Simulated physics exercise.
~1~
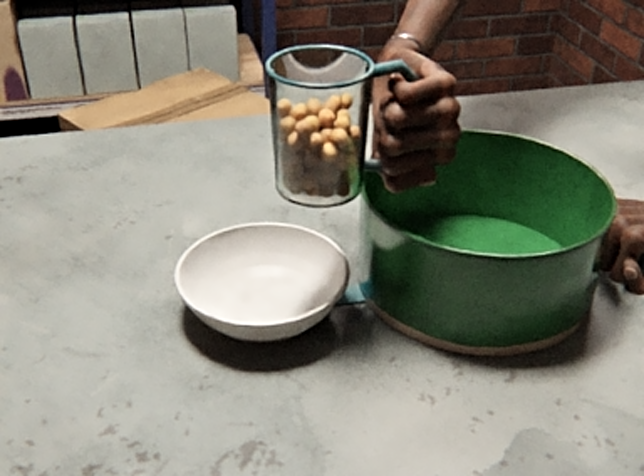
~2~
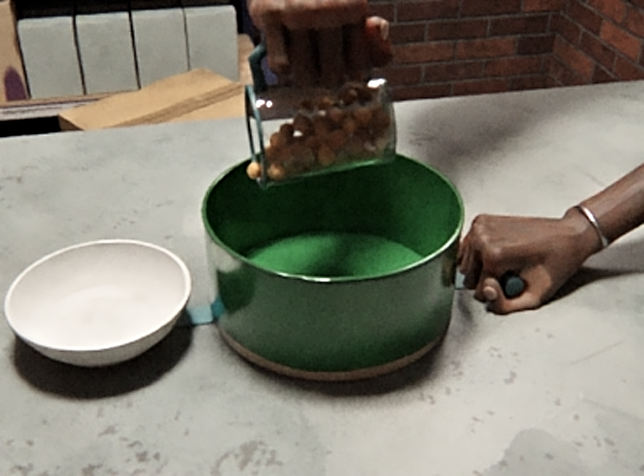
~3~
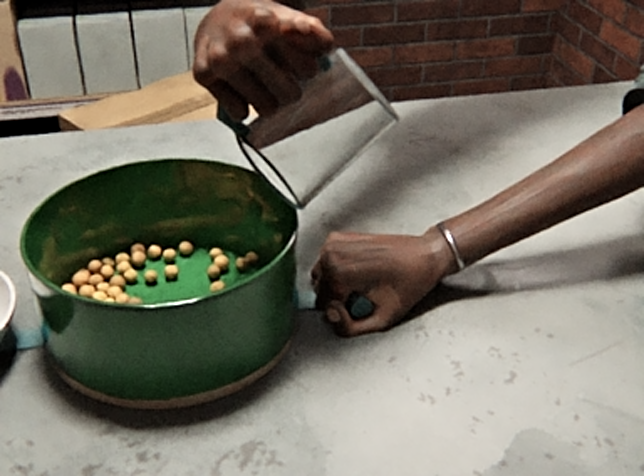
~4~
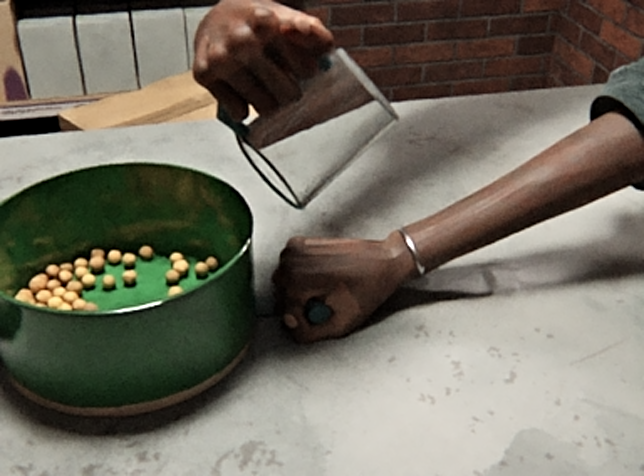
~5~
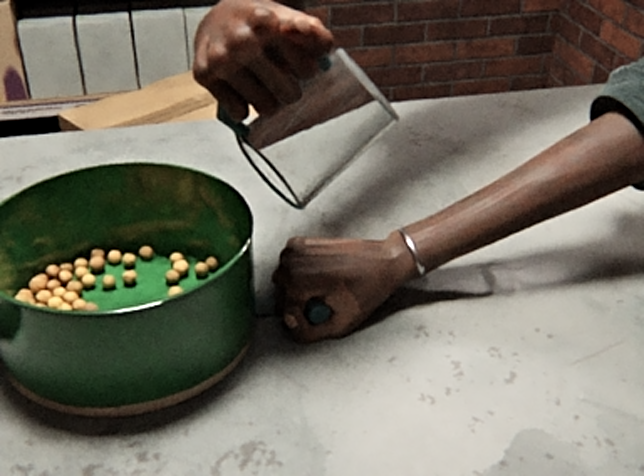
Hands sliding a white bowl and green pot left while tipping a clear cup, emptying small tan balls into the pot.
